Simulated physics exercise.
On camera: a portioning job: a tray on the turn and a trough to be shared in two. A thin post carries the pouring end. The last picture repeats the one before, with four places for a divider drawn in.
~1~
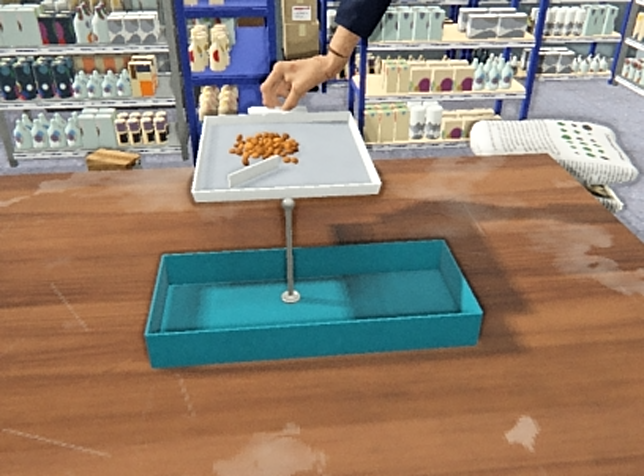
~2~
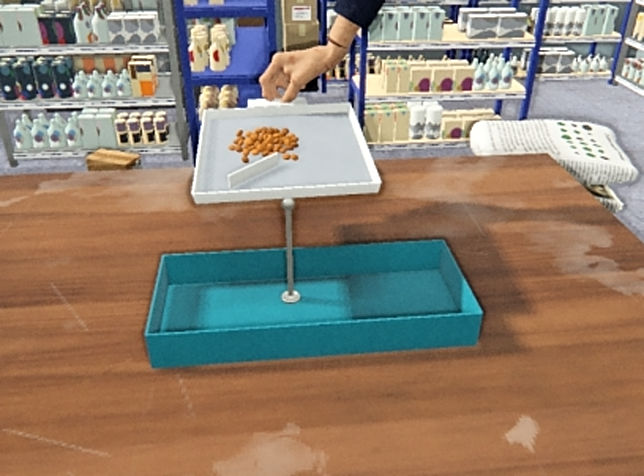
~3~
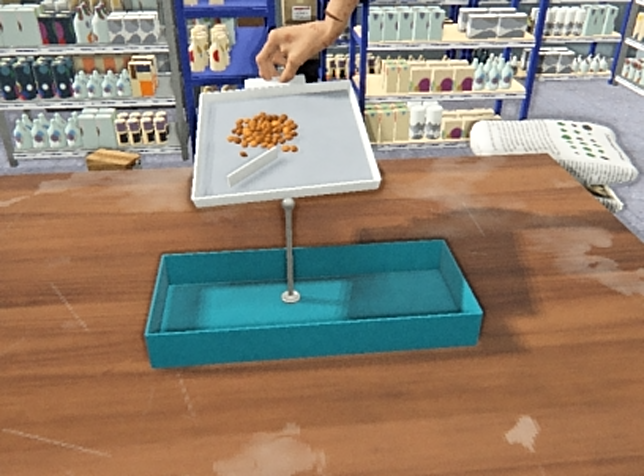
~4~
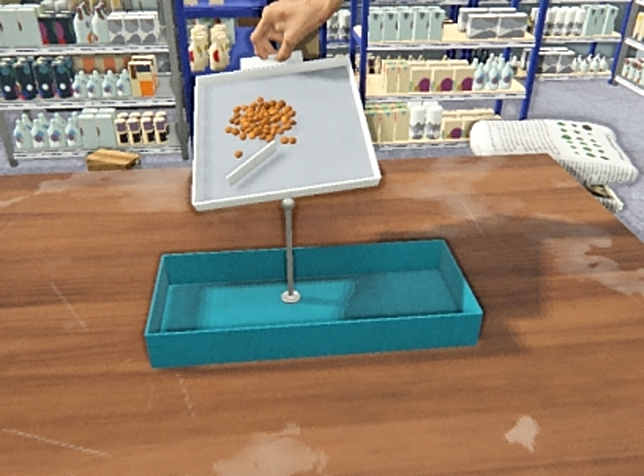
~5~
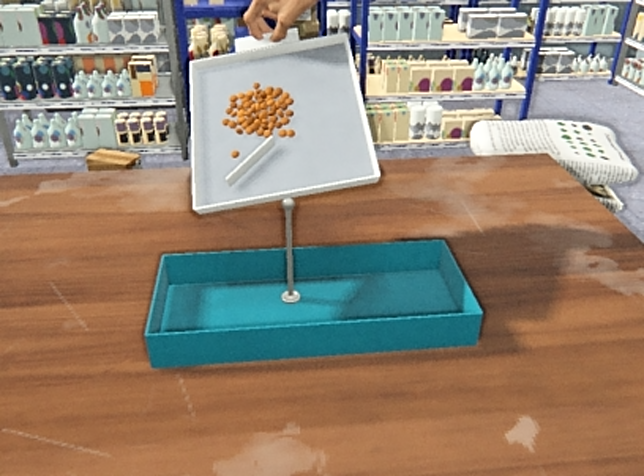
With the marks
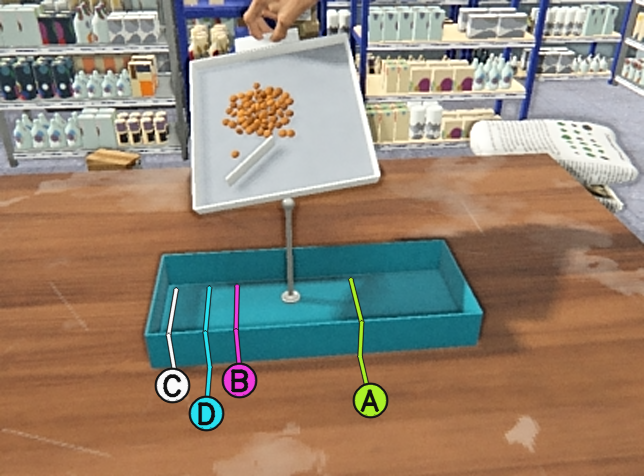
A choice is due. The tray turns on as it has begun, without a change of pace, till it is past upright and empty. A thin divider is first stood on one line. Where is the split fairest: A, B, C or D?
The best line is D.
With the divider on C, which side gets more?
Right.
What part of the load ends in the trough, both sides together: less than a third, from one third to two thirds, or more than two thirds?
About that: More than two thirds.
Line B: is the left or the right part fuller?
Left.
On the marked copy, line A crosses the front rim at (361, 321); line B crosses the front rim at (236, 329); line C crosses the front rim at (168, 334); line D crosses the front rim at (205, 331).
With A, of what is caught, every piece on the left of the divider, not one piece on the right.
With B, of what is caught, the larger part on the left of the divider, about a tenth on the right.
With C, of what is caught, just a few on the left of the divider, almost all on the right.
With D, of what is caught, roughly half on the left of the divider, roughly half on the right.
